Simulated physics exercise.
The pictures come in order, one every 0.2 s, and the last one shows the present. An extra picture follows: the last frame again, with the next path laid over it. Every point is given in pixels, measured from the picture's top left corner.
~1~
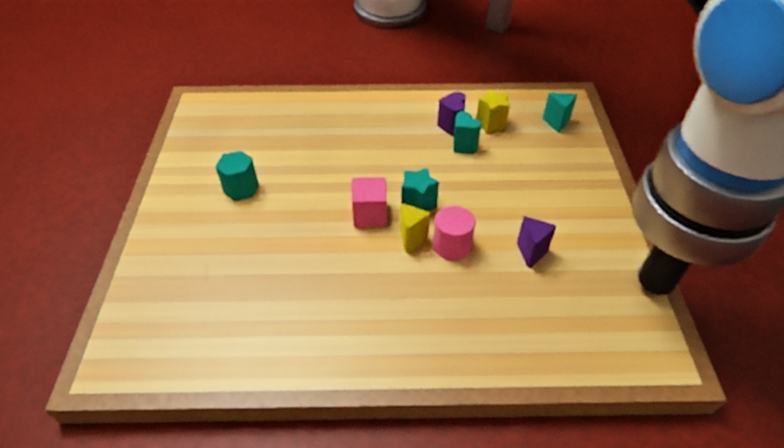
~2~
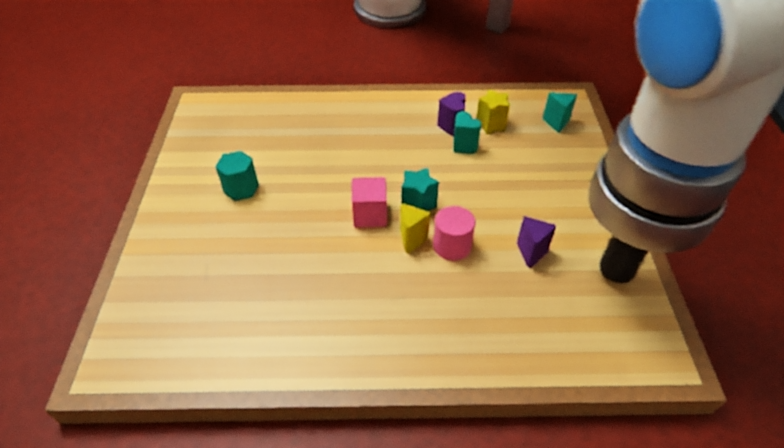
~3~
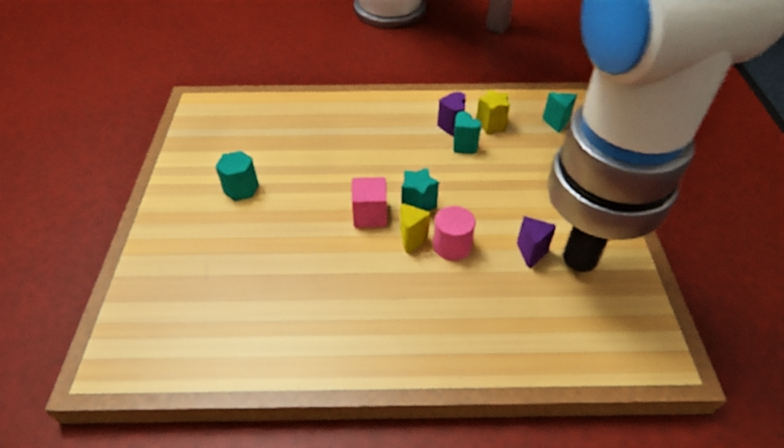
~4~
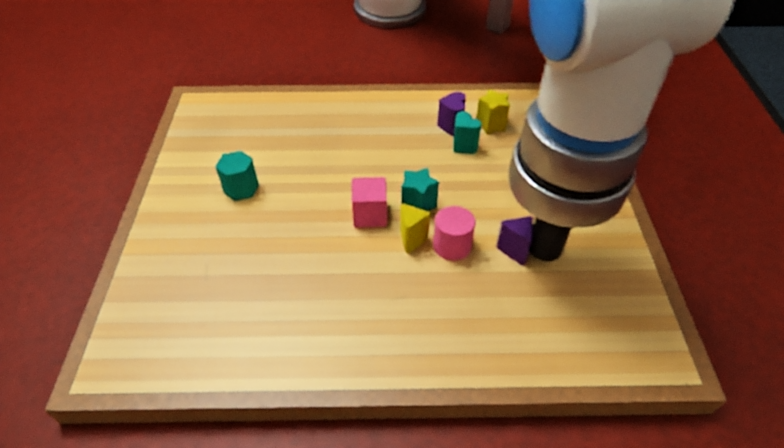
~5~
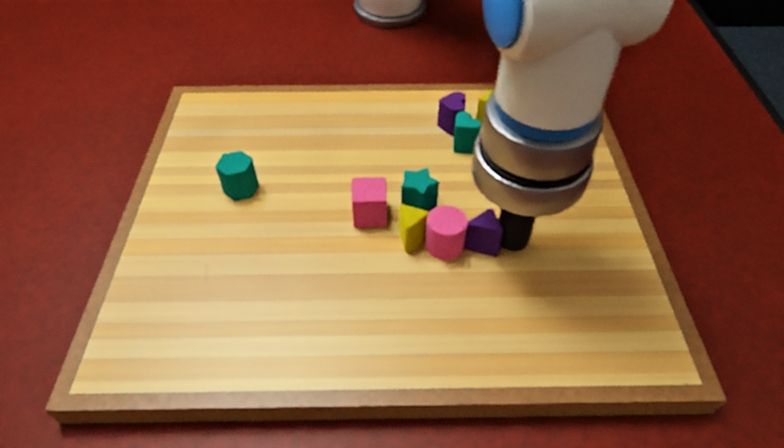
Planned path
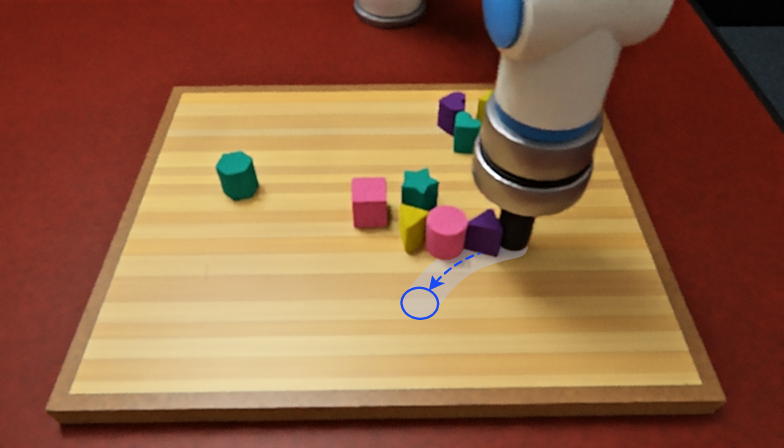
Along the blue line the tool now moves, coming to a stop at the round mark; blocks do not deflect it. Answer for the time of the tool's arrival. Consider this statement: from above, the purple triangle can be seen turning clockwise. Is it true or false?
True
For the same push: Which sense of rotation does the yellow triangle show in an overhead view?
Counterclockwise rotation.
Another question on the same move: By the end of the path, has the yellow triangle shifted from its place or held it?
The yellow triangle changes place.
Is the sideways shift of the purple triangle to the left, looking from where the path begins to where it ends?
In short: No.
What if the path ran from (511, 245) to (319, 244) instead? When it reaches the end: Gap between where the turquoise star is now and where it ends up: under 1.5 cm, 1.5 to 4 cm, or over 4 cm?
Up to 1.5 cm.
The drawn path runs from (511, 245) by way of (474, 255) and (443, 275) to (420, 303).
The first path, step by step. One third of the way, tool (475, 249); yellow triangle (396, 209), turned 30° anticlockwise; pink circle (424, 219); purple triangle (450, 235).
Two thirds of the way, tool (444, 268); yellow triangle (394, 208), turned 30° anticlockwise; pink circle (422, 218); purple triangle (415, 250), turned 25° clockwise.
At the end, tool (420, 297); yellow triangle (394, 208), turned 30° anticlockwise; turquoise star not moved; pink circle (422, 218); purple triangle (404, 253), turned 45° clockwise.
